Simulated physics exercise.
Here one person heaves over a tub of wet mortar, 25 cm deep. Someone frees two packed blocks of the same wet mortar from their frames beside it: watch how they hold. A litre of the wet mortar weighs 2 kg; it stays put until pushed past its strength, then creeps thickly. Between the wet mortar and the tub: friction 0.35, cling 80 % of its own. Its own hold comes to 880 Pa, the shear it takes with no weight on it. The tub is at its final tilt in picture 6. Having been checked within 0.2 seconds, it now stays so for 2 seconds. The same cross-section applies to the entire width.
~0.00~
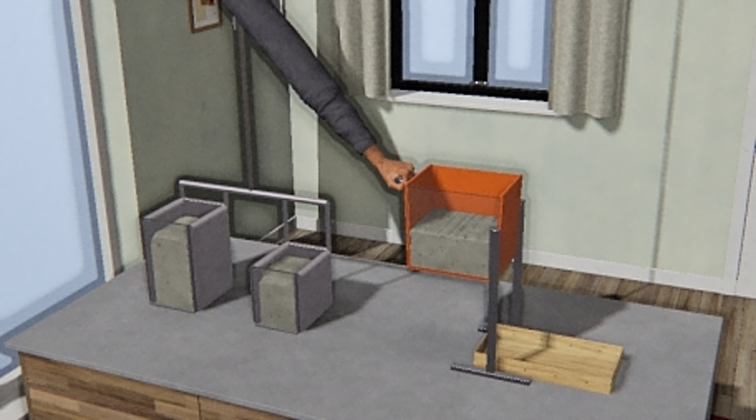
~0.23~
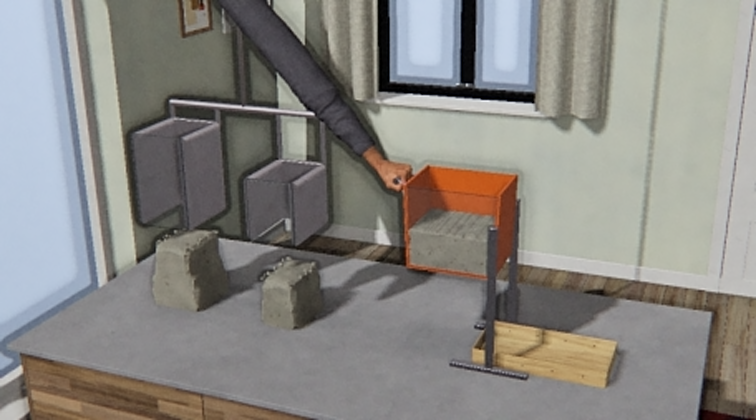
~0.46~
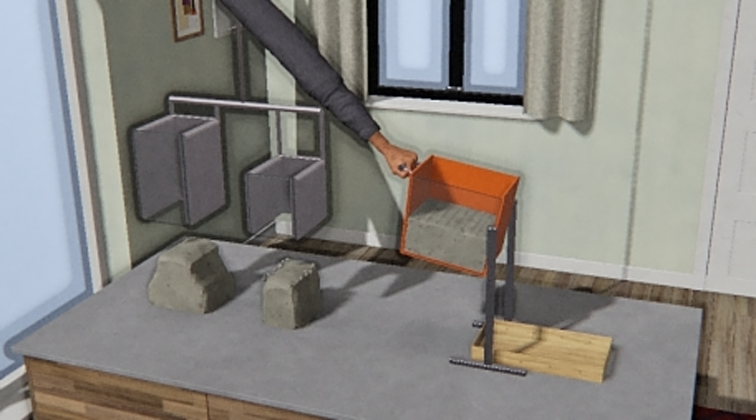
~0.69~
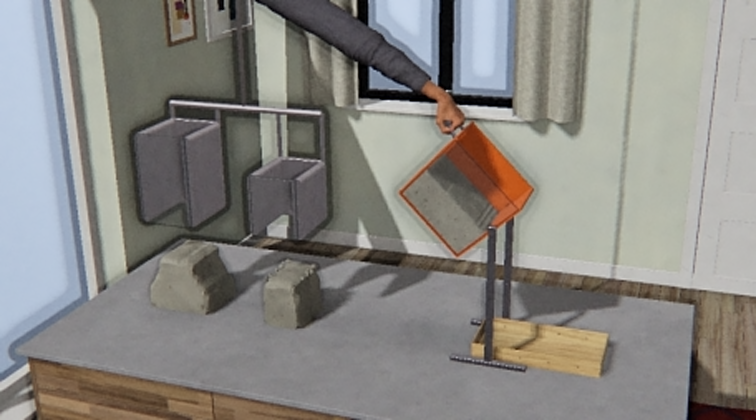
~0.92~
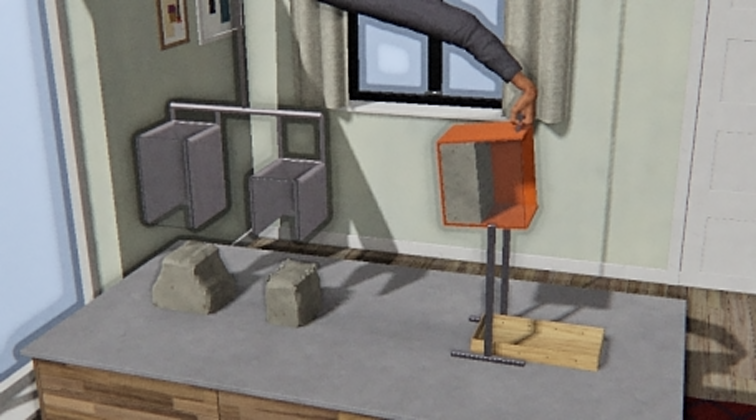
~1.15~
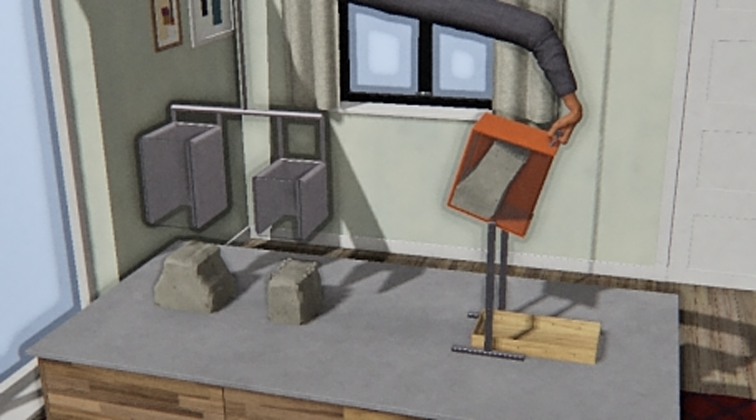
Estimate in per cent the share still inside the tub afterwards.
I would say about 44 percent.
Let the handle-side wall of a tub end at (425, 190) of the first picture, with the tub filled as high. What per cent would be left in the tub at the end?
50 %.
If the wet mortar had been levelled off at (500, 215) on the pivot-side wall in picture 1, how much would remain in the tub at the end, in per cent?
I'd guess around 35 in a hundred.
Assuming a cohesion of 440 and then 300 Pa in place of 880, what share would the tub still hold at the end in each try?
In order: Around 45 % and around 30 %.
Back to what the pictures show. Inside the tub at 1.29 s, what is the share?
Near 90 %.
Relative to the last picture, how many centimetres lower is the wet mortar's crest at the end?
The top ends up some 15 cm below its level in the last picture.
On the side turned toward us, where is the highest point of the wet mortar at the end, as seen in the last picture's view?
Around (485, 191).
By 1.29 s, the tub is at 107 degrees and holds 91 %.
By 1.46 s, the tub is at 107 degrees and holds 54 %.
By 1.63 s, the tub is at 107 degrees and holds 44 %.
By 1.80 s, the tub is at 107 degrees and holds 44 %.
By 3.15 s, at the end, the tub is at 107 degrees and holds 44 %.
